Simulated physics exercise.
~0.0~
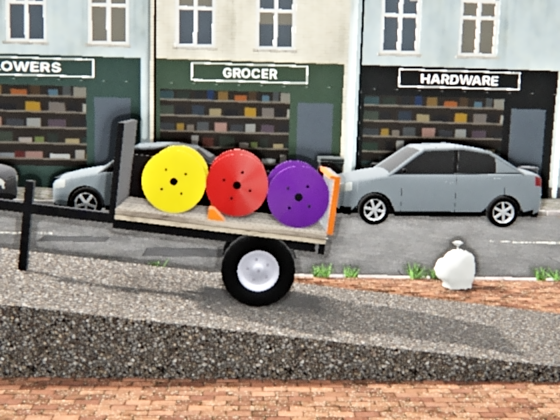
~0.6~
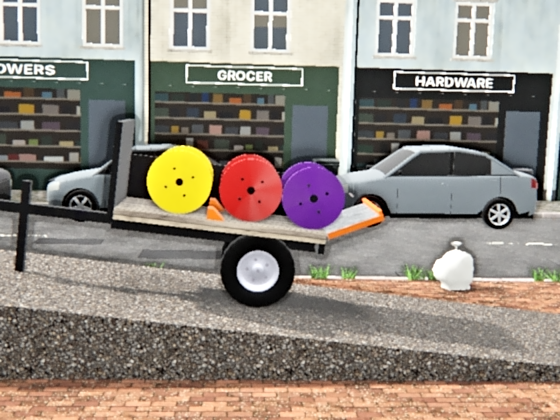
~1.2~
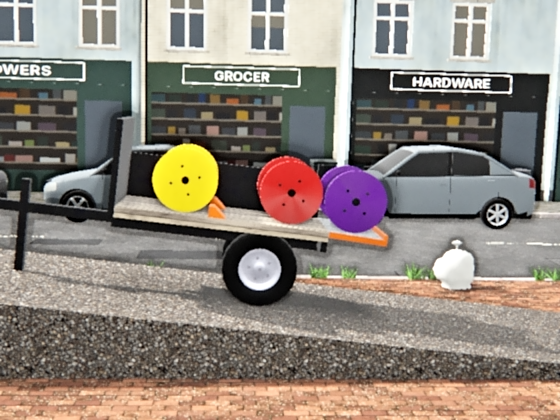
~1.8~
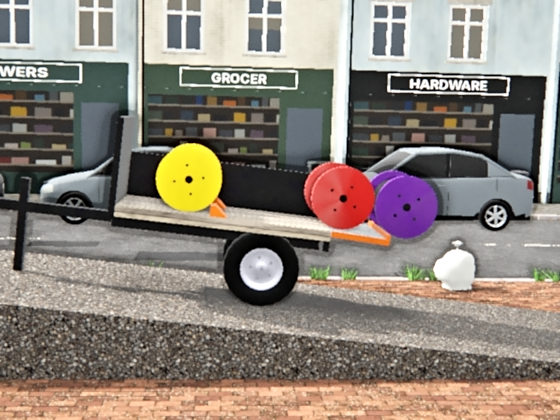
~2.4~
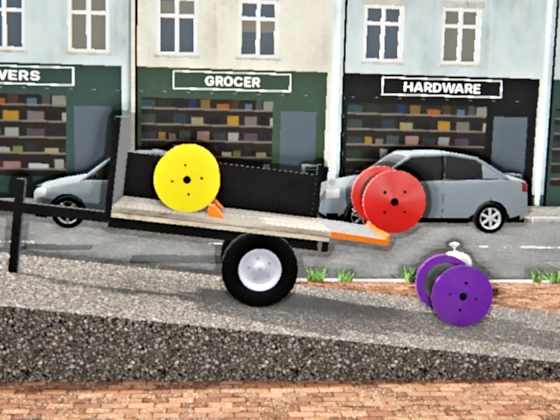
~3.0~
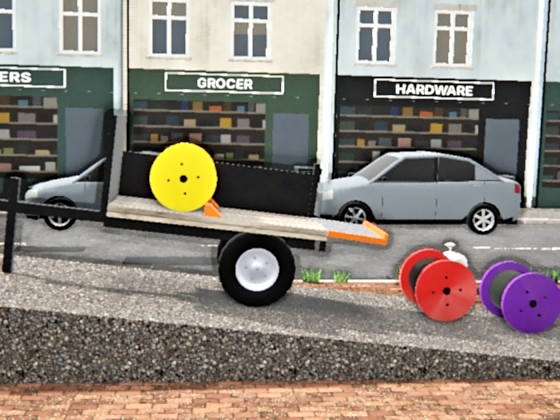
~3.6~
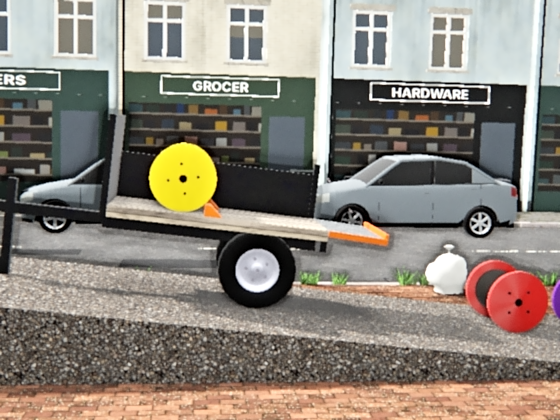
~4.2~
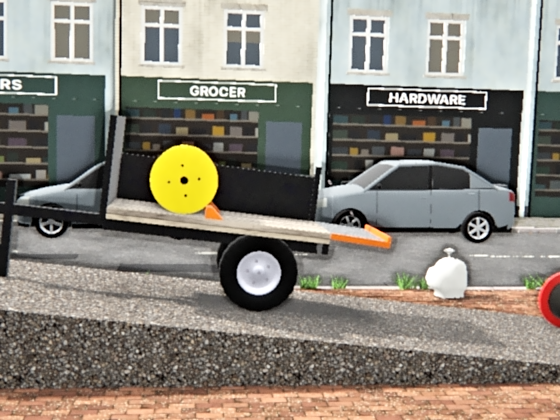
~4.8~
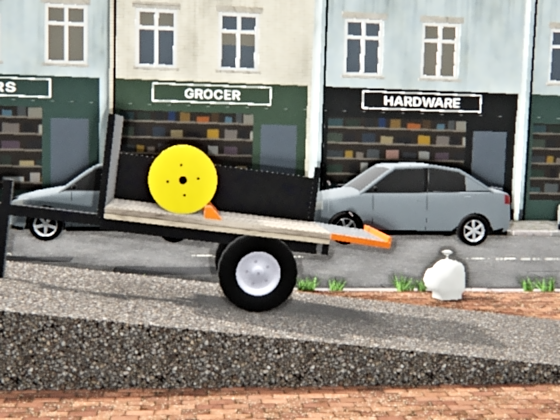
The clip opens on a nose-up trailer on a sloping ramp, with yellow, red and purple cable reels on its bed and a row of shops and parked cars behind. The orange tailgate swings down at the right, and all three reels start rolling towards it. The yellow one soon comes to rest against an orange chock mid-bed, while the other two keep going. Purple rolls over the gate and drops to the ground, and red follows it off. Both roll away to the right until they leave view, and the yellow reel stays on the bed.
